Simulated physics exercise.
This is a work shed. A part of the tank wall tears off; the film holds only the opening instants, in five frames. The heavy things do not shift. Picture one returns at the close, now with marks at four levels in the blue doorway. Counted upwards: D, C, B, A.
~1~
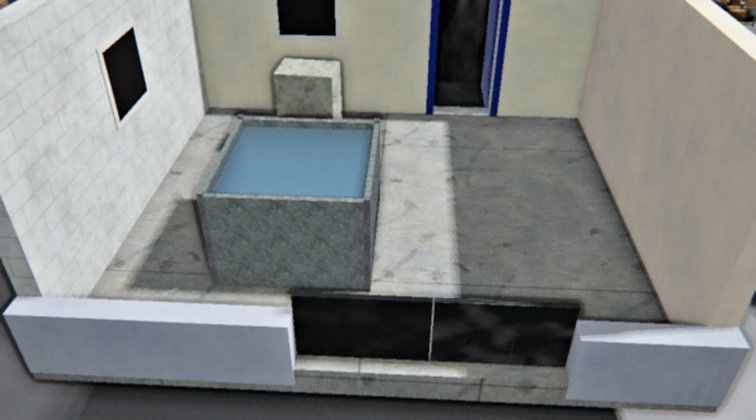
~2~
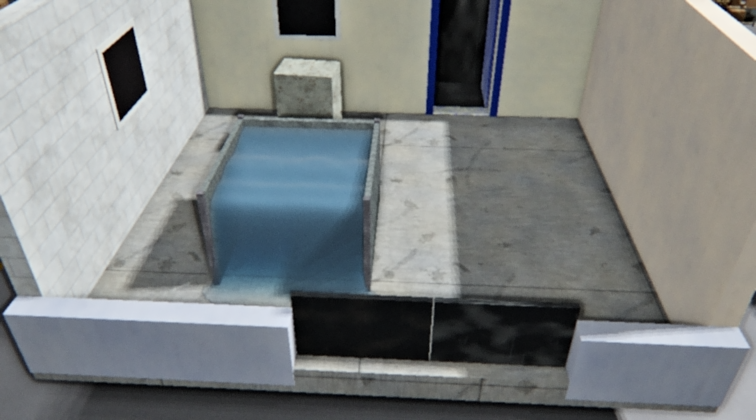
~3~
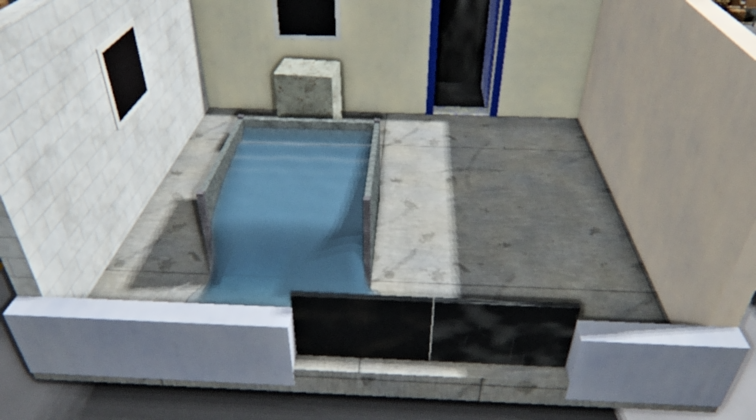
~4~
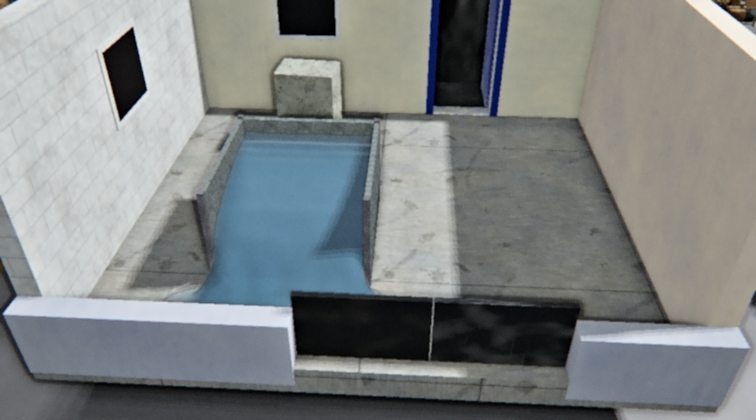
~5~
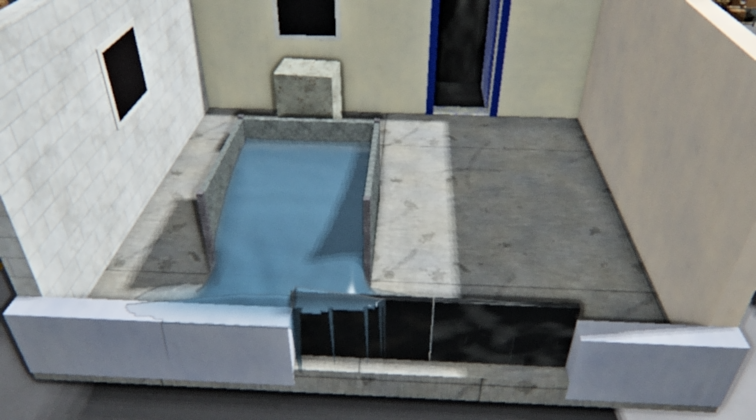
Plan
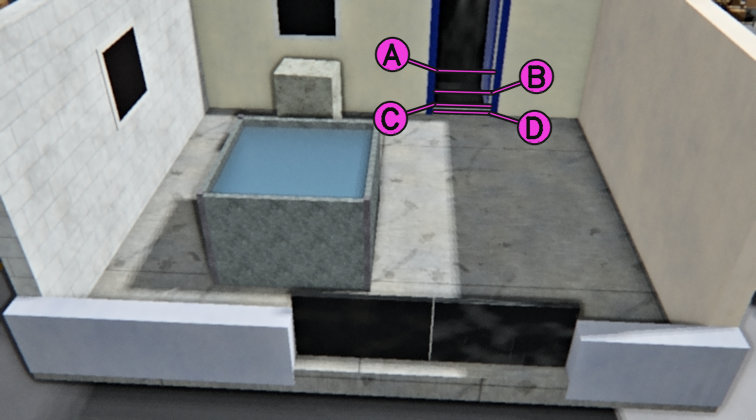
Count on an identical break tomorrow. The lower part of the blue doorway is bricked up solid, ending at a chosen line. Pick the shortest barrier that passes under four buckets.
C will do.
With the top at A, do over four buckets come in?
No.
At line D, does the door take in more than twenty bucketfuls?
No, it does not.
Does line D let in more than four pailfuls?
Yes, that goes wrong.
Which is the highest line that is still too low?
That would be D.
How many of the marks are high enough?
Three of them.
On the marked copy, A at (465, 71); B at (463, 92); C at (462, 105); D at (461, 112); from the bottom up D, C, B, A.
With A, nothing gets over.
With B, nothing gets over.
With C, nothing gets over.
With D, about 11 bucketfuls get in.
